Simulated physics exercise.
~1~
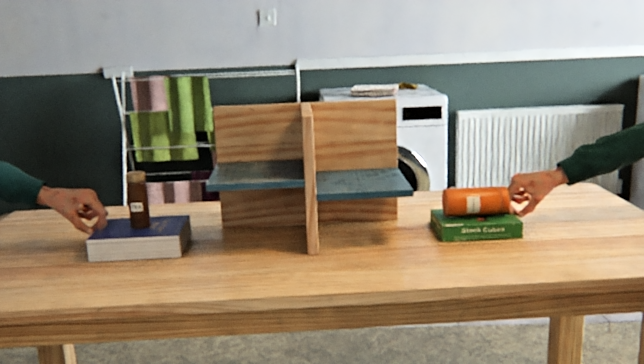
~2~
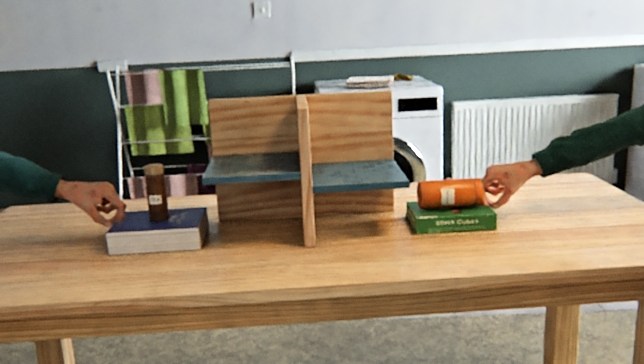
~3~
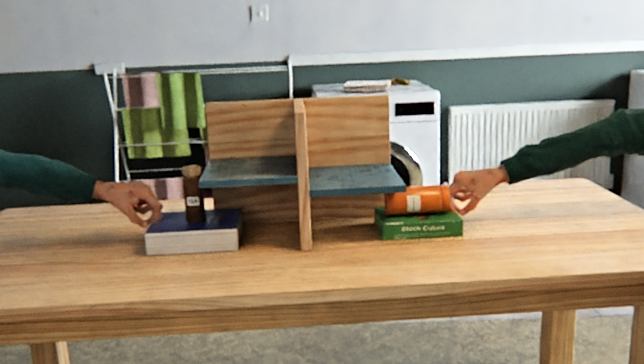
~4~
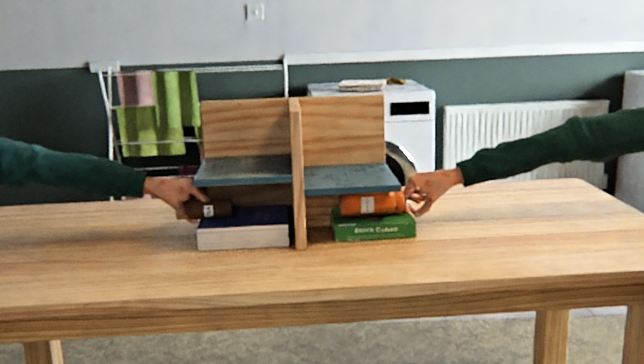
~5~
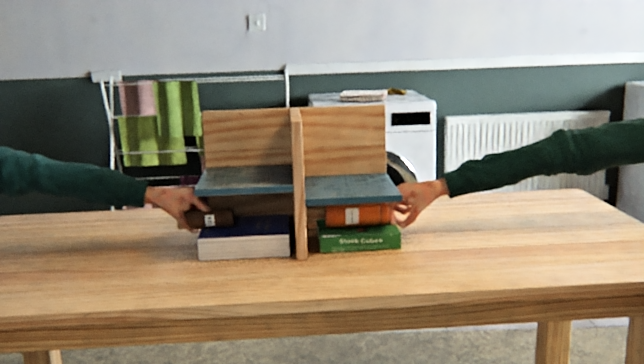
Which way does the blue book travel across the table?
The blue book moves to the right, sliding in under the left-hand shelf toward the wooden divider.
